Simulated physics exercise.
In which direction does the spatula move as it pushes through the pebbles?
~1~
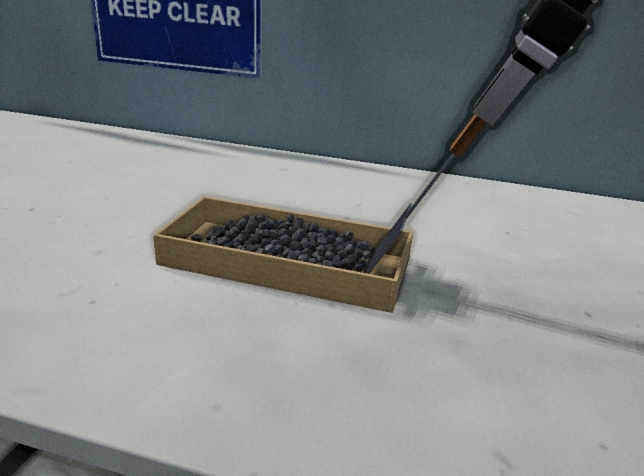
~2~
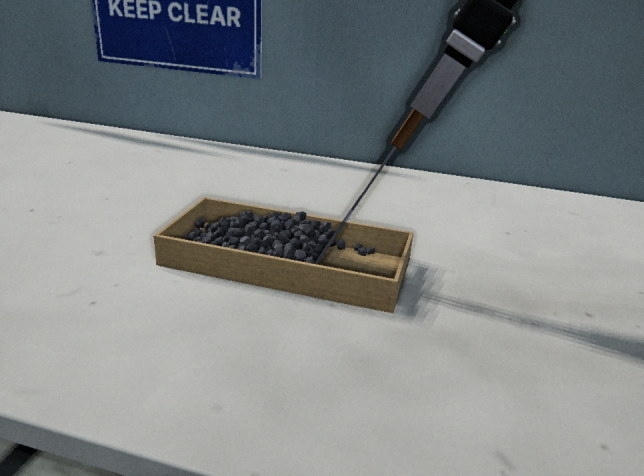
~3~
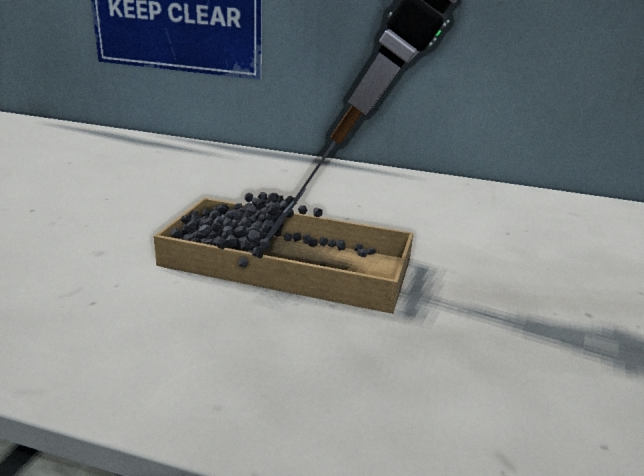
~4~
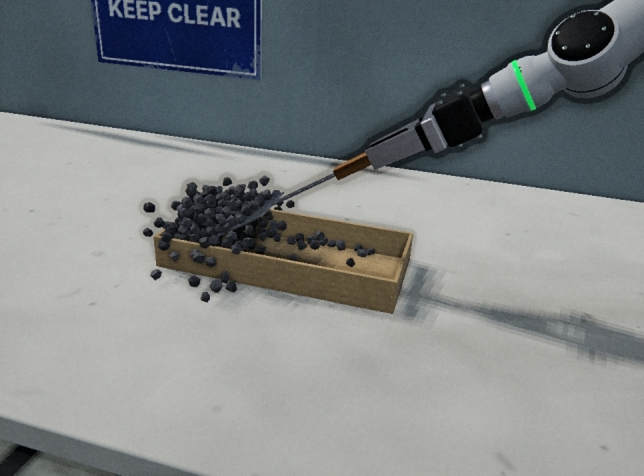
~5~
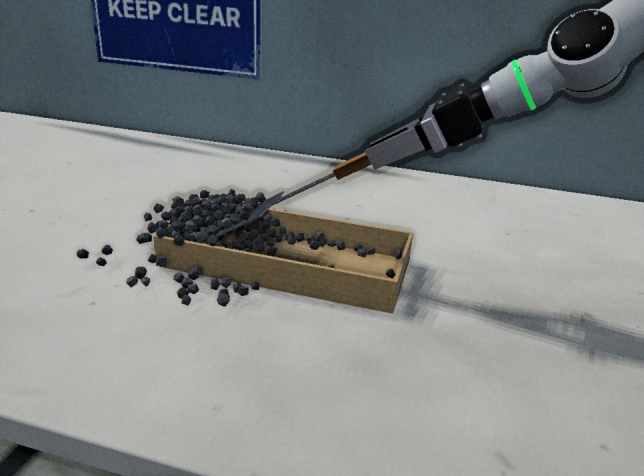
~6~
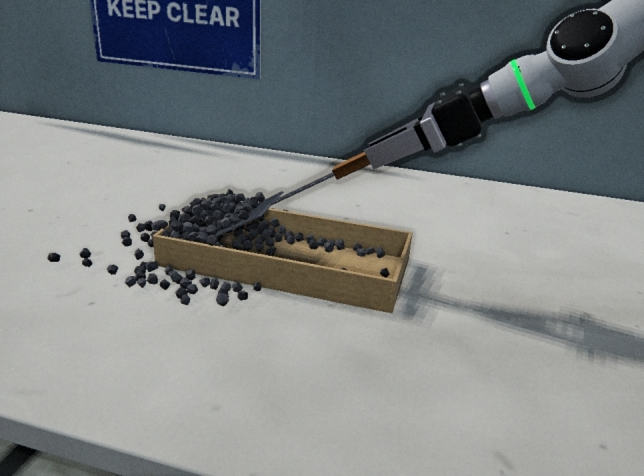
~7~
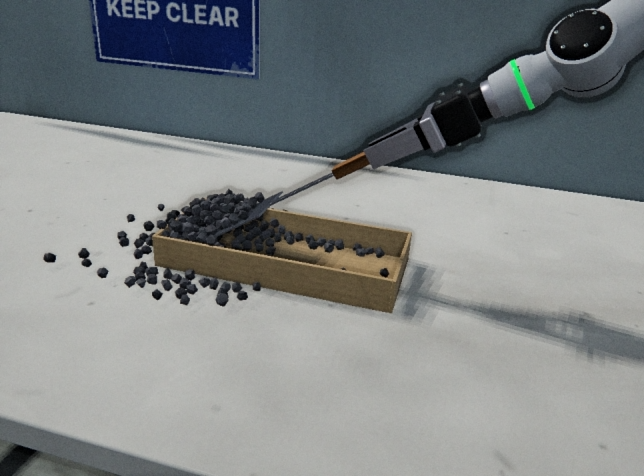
The spatula moves to the left, going from the right end of the tray toward its left end.
To begin with, a spatula held by a robotic gripper dips into the right end of a shallow wooden tray filled with small dark pebbles. The blade sweeps left, packing the pebbles into a growing heap and leaving only a thin trail behind it. As it nears the left end, the tool tilts flatter and lifts slightly, and pebbles spill over the tray's rim. The spatula then stops while loose pebbles scatter across the white table. Finally, most of them remain piled at the left end of the tray, with a smaller share lying around it.
